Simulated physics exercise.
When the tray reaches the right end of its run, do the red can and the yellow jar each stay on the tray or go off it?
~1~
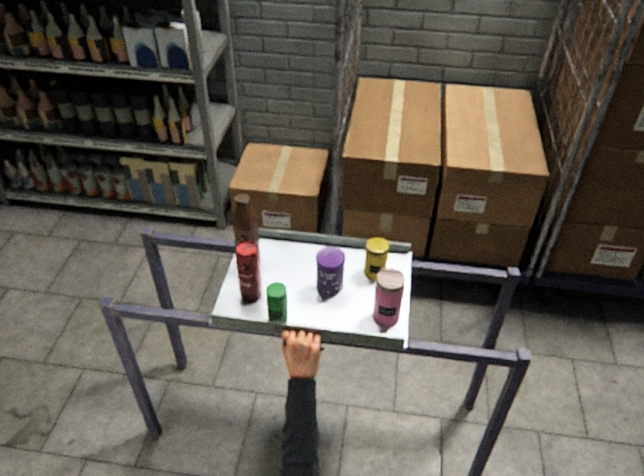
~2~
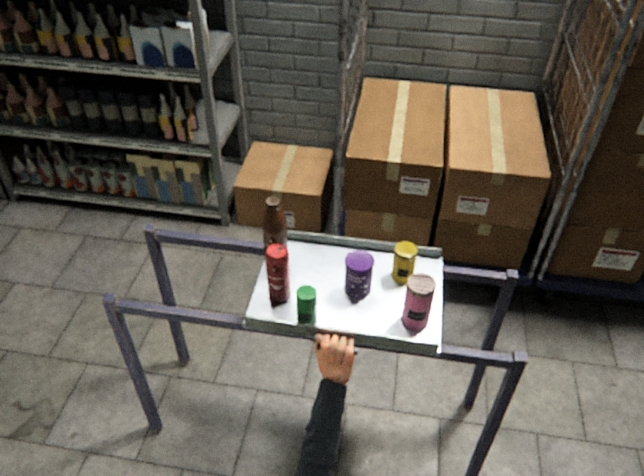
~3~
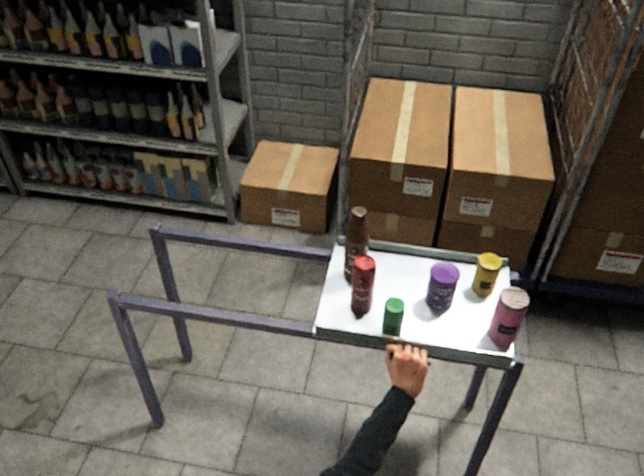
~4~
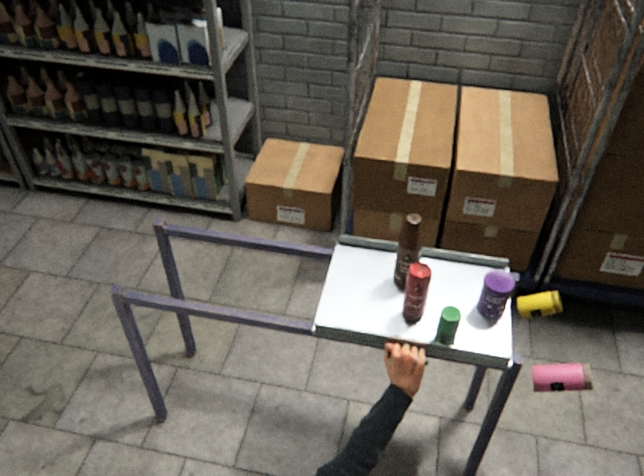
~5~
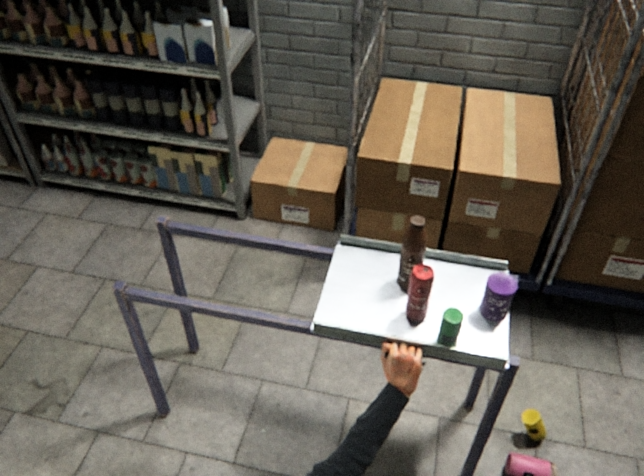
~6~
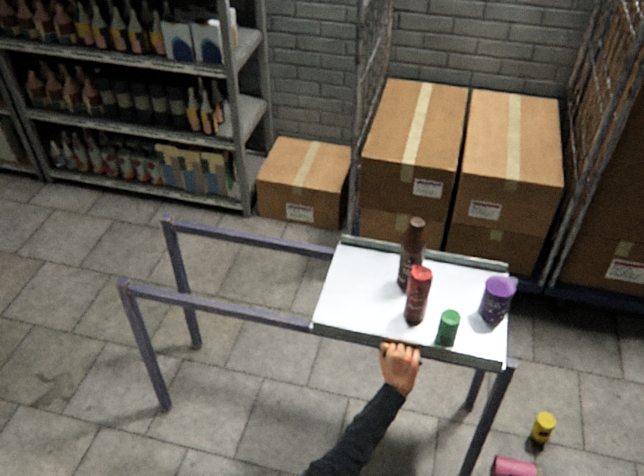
The red can slides along but stays standing on the tray, while the yellow jar goes off the right end and lands on the floor.
